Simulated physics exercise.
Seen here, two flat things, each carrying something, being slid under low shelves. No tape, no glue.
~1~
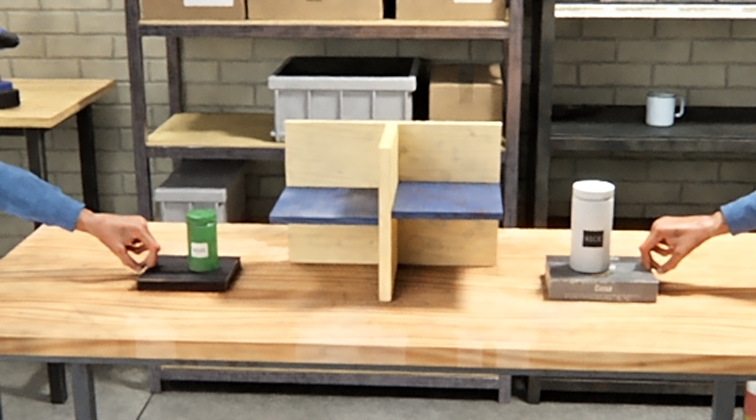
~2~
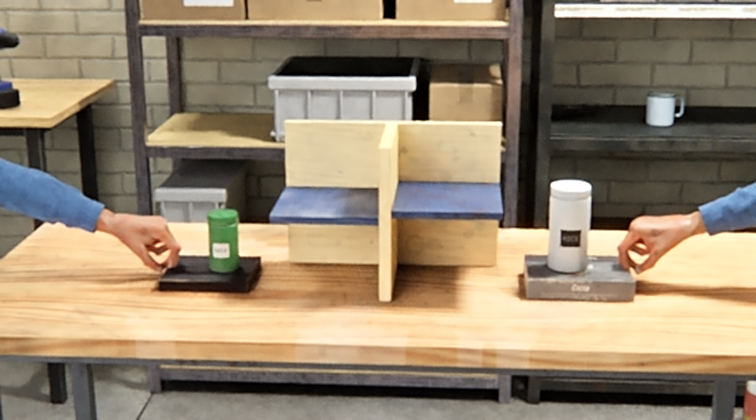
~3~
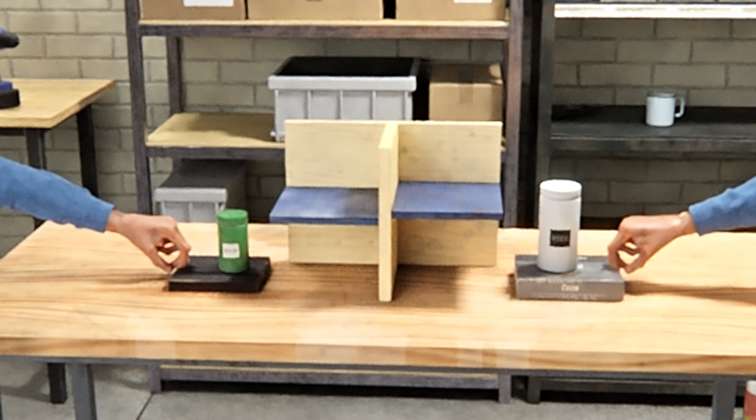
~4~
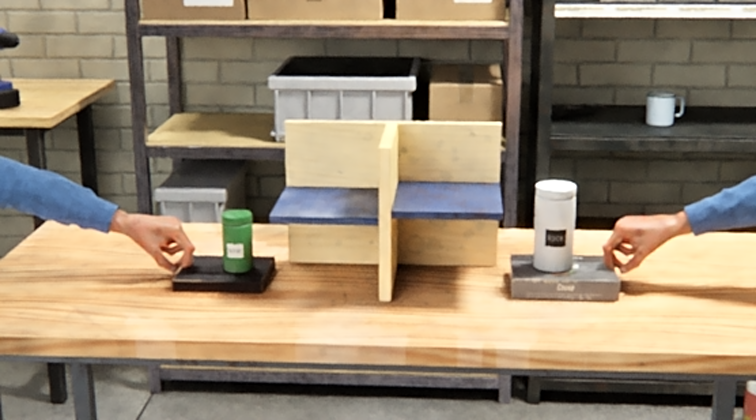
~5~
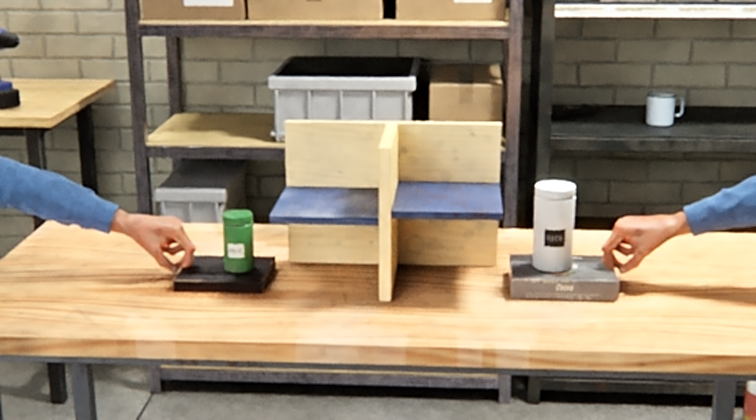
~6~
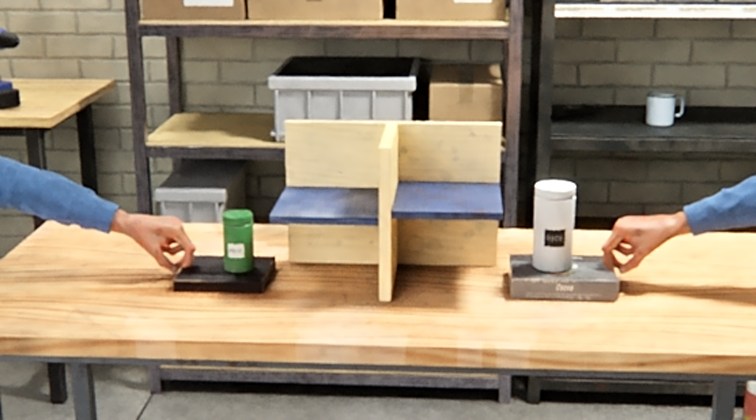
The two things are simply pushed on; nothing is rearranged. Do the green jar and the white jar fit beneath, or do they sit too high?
Each in turn: The green jar fits beneath, the white jar sits too high and is scraped off.
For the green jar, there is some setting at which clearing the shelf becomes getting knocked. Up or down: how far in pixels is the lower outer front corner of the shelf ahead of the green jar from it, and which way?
Near 8 pixels, heading down.
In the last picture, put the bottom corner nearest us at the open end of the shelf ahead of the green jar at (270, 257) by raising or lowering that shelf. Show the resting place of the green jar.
(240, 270), roughly.
Then, 1.28 s after the last picture, green jar riding along near (301, 242); white jar tipped 31° from how it was near (513, 222).
At rest, the green jar rides in untouched, near (336, 243); the white jar gets scraped off its spot, near (526, 254).
